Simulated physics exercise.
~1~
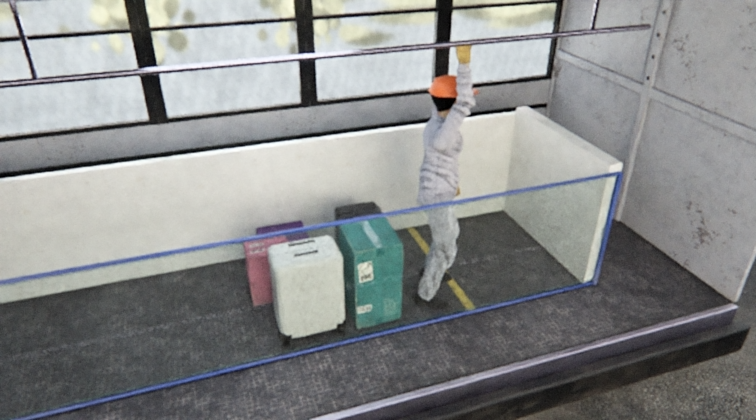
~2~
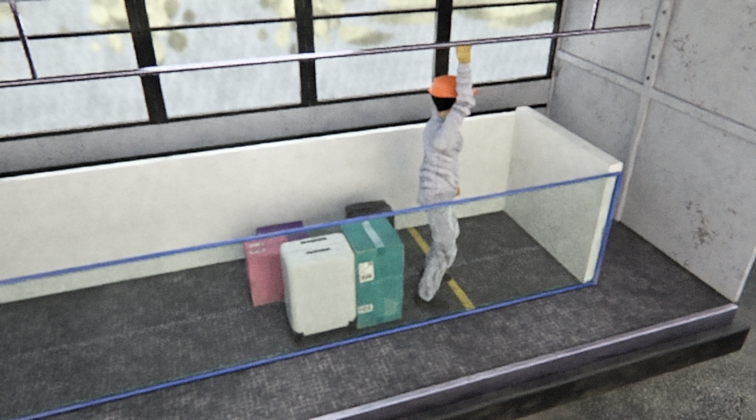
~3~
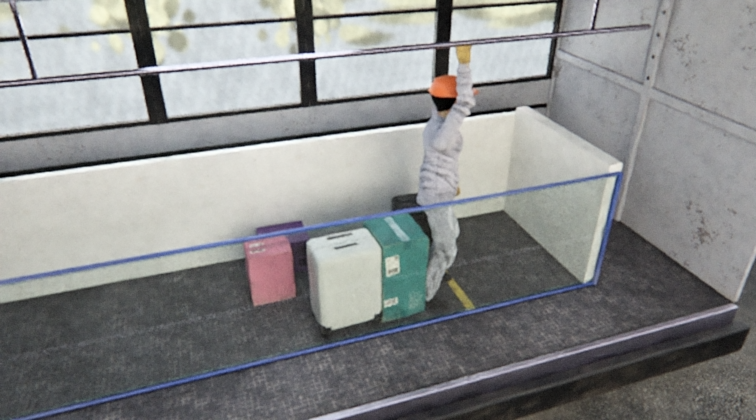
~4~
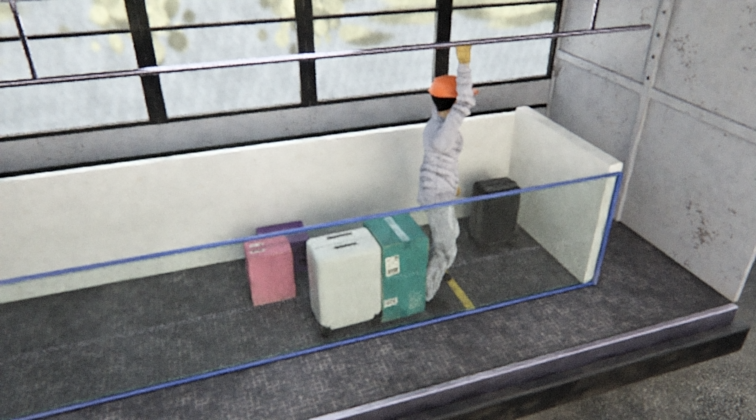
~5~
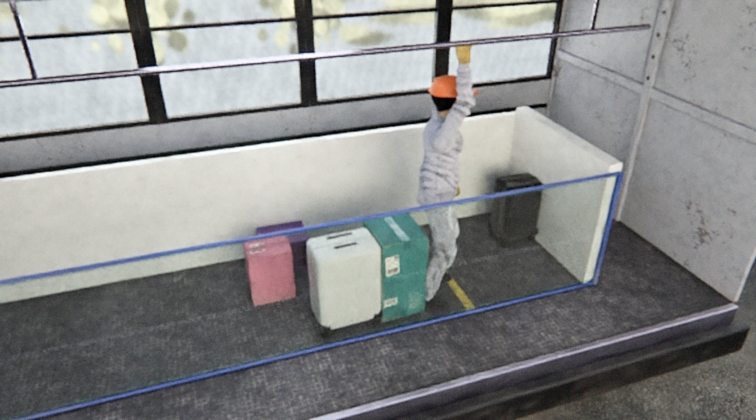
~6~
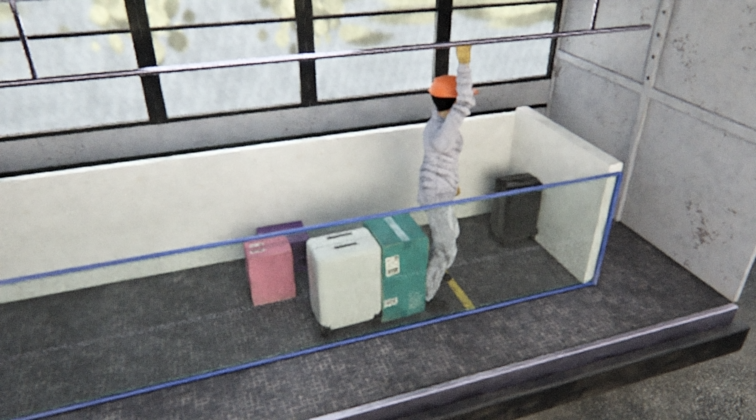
The clip shows a passenger in an orange cap gripping an overhead rail as white and black cases and a teal bag slide right; the black one continues past the yellow line and stops near the end wall, while the others rest short of it.
